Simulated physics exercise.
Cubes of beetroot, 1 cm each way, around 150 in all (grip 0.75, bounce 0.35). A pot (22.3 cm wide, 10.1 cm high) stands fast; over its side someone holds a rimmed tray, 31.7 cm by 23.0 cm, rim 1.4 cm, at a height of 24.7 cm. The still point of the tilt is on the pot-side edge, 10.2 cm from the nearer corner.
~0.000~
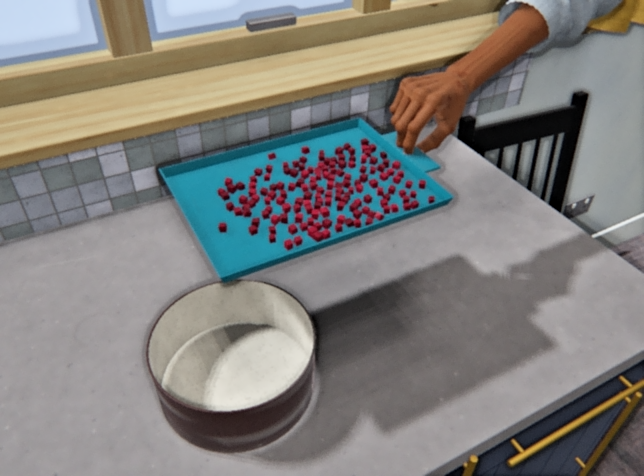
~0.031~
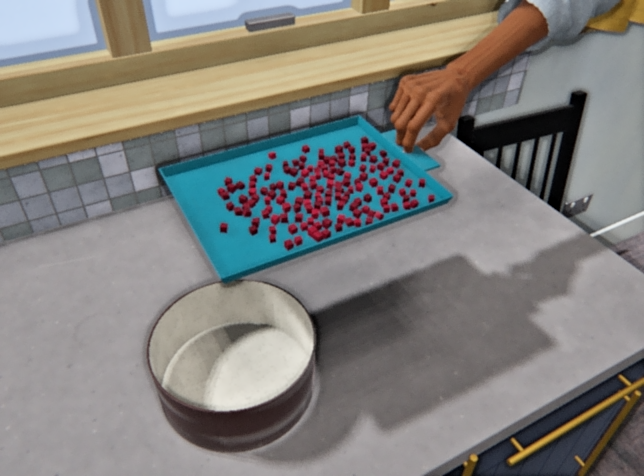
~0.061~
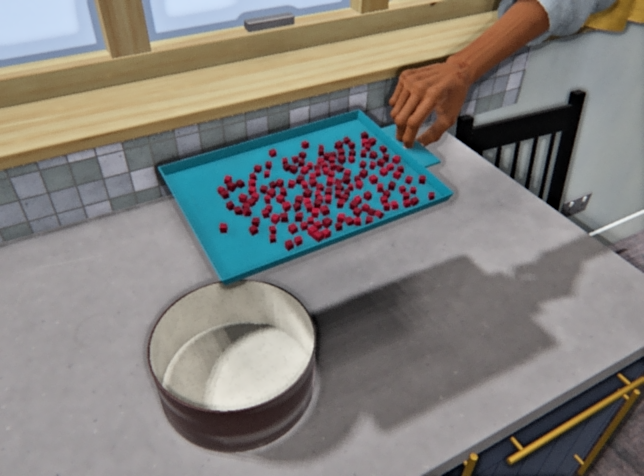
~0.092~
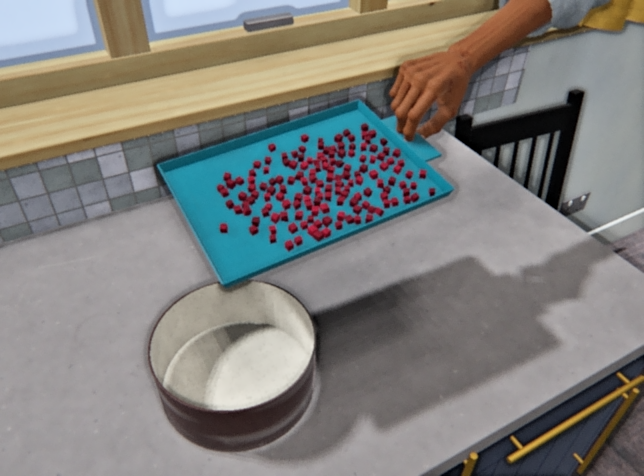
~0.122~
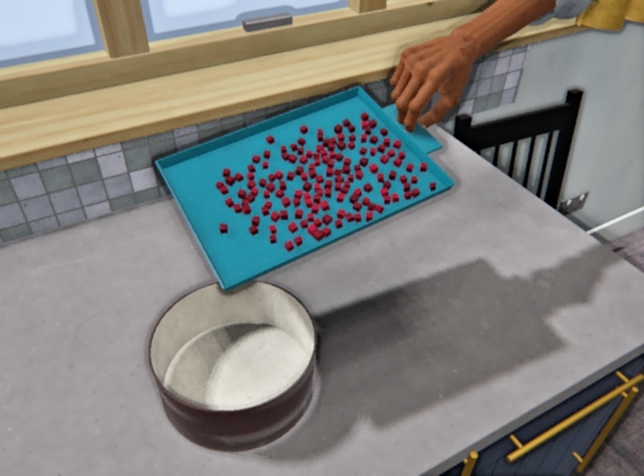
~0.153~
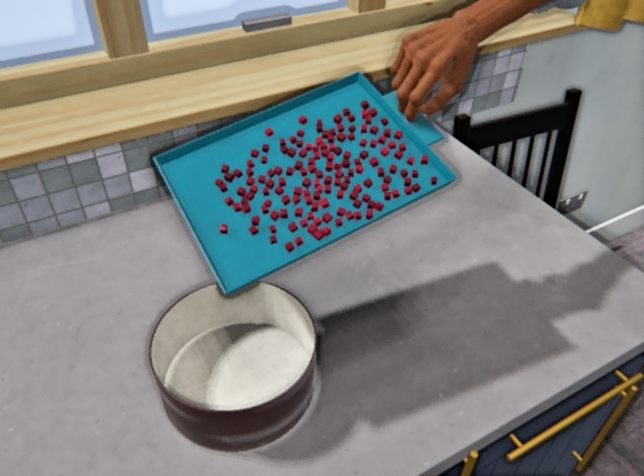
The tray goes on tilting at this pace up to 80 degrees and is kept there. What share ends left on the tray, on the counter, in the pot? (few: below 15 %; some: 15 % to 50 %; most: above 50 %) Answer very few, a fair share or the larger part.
Left on the tray: Very few; on the counter: A fair share; in the pot: The larger part.
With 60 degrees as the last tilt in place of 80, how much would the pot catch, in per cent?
In that case some 60 per cent.
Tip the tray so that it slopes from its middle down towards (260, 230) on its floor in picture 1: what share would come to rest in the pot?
About 80 per cent.
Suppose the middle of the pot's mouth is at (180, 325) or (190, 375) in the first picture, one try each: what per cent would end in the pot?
About 35 and 65 per cent.
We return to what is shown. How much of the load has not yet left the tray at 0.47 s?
Roughly 100 per cent.
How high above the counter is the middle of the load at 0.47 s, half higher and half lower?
Roughly 30 cm.
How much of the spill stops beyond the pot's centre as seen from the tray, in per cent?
Some 40 per cent.
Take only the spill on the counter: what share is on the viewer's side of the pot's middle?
Some 100 per cent.
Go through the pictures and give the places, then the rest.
Tray tilt 0 degrees, front corners at (223, 273) and (449, 196); middle of the pieces at (320, 191); pot at (232, 338), in the first picture.
Tray tilt 1 degrees, front corners at (223, 274) and (449, 195); middle of the pieces at (320, 190), in the second picture.
Tray tilt 3 degrees, front corners at (224, 276) and (449, 192); middle of the pieces at (320, 188), in the third picture.
Tray tilt 6 degrees, front corners at (225, 280) and (449, 187), lowest corner left front; middle of the pieces at (320, 184), in the fourth picture.
Tray tilt 11 degrees, front corners at (226, 284) and (450, 182), lowest corner left front; middle of the pieces at (320, 180), in the fifth picture.
Tray tilt 16 degrees, front corners at (227, 288) and (452, 176), lowest corner left front; middle of the pieces at (319, 175); pot at (234, 338). Its pace works out near 175 degrees a second, in the sixth picture.
After 0.35 s, tilt 50 degrees; the tray holds 100 %, the pot 0 %.
After 0.47 s, tilt 71 degrees; the tray holds 100 %, the pot 0 %.
Then, at 0.73 s, tilt 80 degrees; the tray holds 10 %, the pot 65 %.
In the end, at 1.8 s, tray 5 %, counter 20 %, pot 75 %.
